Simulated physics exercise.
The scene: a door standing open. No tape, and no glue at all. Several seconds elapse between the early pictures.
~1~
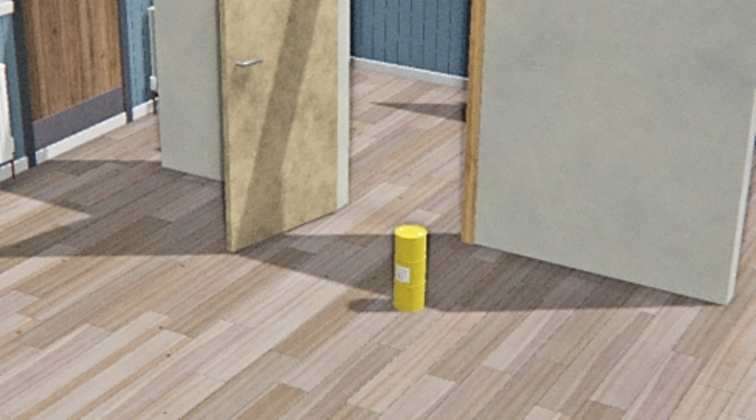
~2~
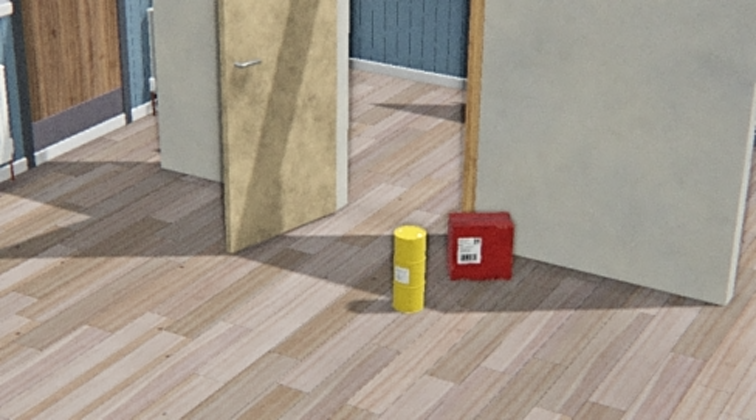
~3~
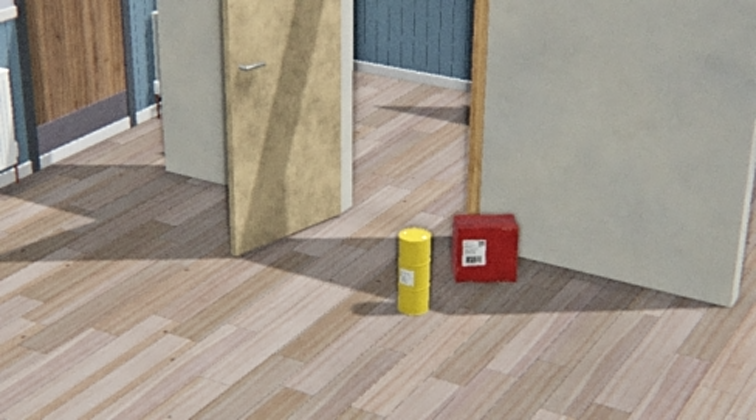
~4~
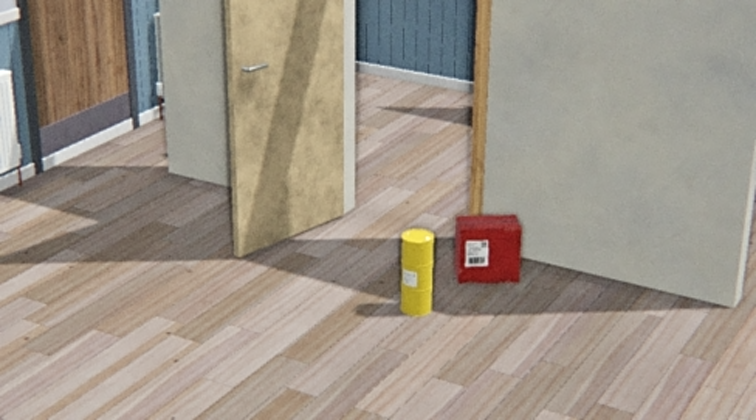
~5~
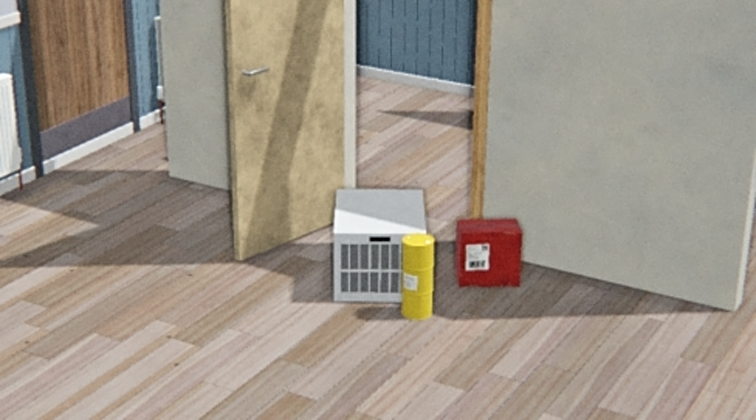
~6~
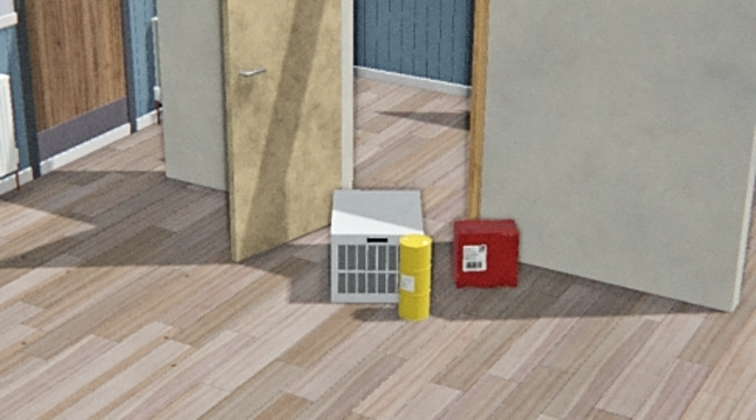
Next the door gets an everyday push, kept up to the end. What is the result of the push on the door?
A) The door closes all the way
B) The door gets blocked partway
Answer: B.
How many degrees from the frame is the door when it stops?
Roughly 60°.
Then, 0.30 s later than the last frame, open by 96°.
Then, 0.50 s later than the last frame, open by 80°.
Then, 0.60 s later than the last frame, open by 71°.
Then, 0.70 s later than the last frame, open by 64°.
When it is over, open by 62°; all 3 as before. End places, in pixels of the last picture, white chest near (379, 245).
